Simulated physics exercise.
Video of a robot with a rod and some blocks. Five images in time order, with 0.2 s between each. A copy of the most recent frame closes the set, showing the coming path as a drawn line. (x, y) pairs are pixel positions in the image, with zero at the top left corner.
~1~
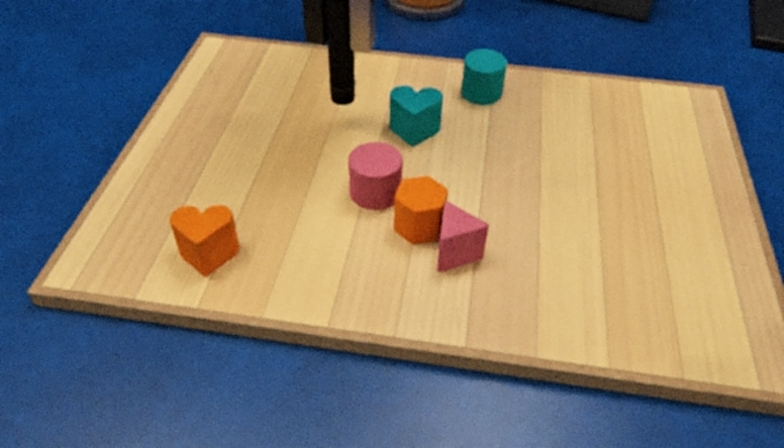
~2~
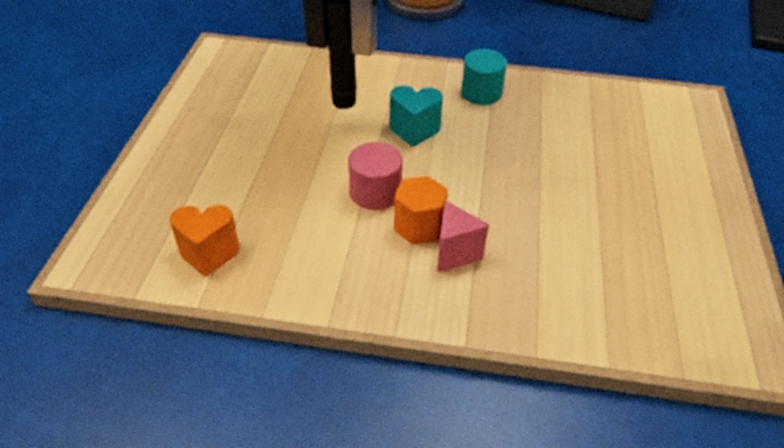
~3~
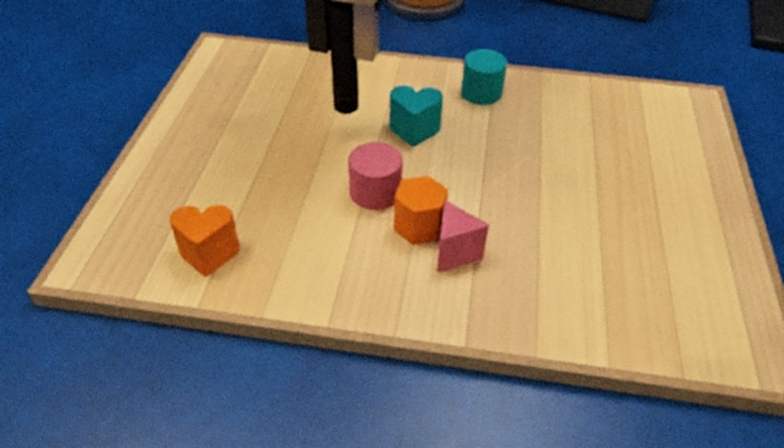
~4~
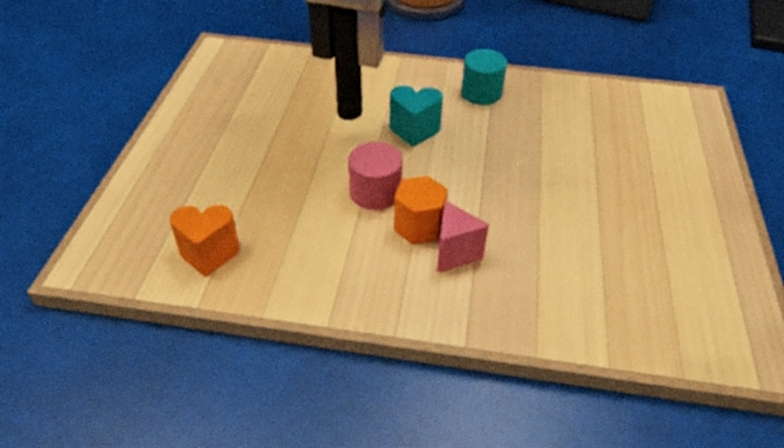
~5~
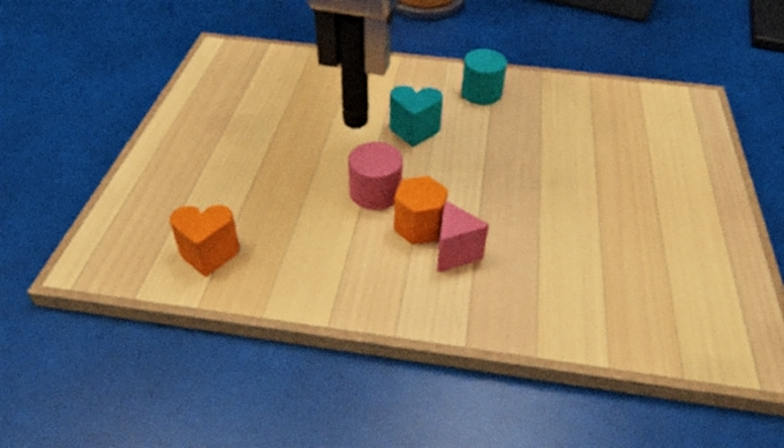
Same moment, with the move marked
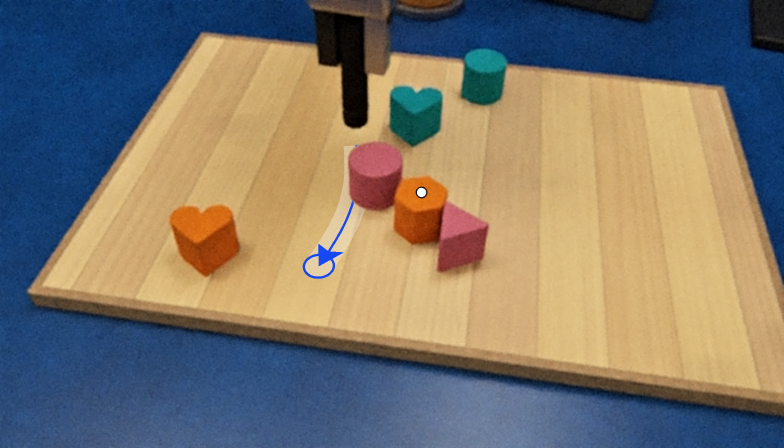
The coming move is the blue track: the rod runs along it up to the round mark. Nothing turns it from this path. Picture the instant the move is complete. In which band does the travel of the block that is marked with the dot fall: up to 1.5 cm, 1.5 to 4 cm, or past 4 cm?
From 1.5 to 4 cm.
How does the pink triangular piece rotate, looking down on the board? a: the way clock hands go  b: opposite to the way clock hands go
a
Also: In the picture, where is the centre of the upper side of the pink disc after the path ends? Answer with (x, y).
I predict (386, 194).
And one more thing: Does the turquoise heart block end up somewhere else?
I expect not.
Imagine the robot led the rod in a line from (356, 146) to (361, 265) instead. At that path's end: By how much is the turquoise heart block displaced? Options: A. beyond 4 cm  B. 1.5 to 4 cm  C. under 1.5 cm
The answer is C.
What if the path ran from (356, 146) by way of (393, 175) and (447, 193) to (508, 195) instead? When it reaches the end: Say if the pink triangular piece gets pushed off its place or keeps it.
That block is going to be left alone.
Drawn move, from (356, 146) by way of (353, 202) to (319, 266); the dot is on the orange hexagon.
The first path, step by step. One third of the way, rod (356, 159); pink disc (381, 171); orange hexagon (425, 195).
Two thirds of the way, rod (344, 199); pink disc (387, 194); orange hexagon (441, 199); pink triangular piece (472, 226), turned 25° clockwise.
At the end, rod (317, 242); pink disc (386, 194); turquoise heart block still; orange hexagon (441, 199); pink triangular piece (472, 226), turned 25° clockwise.
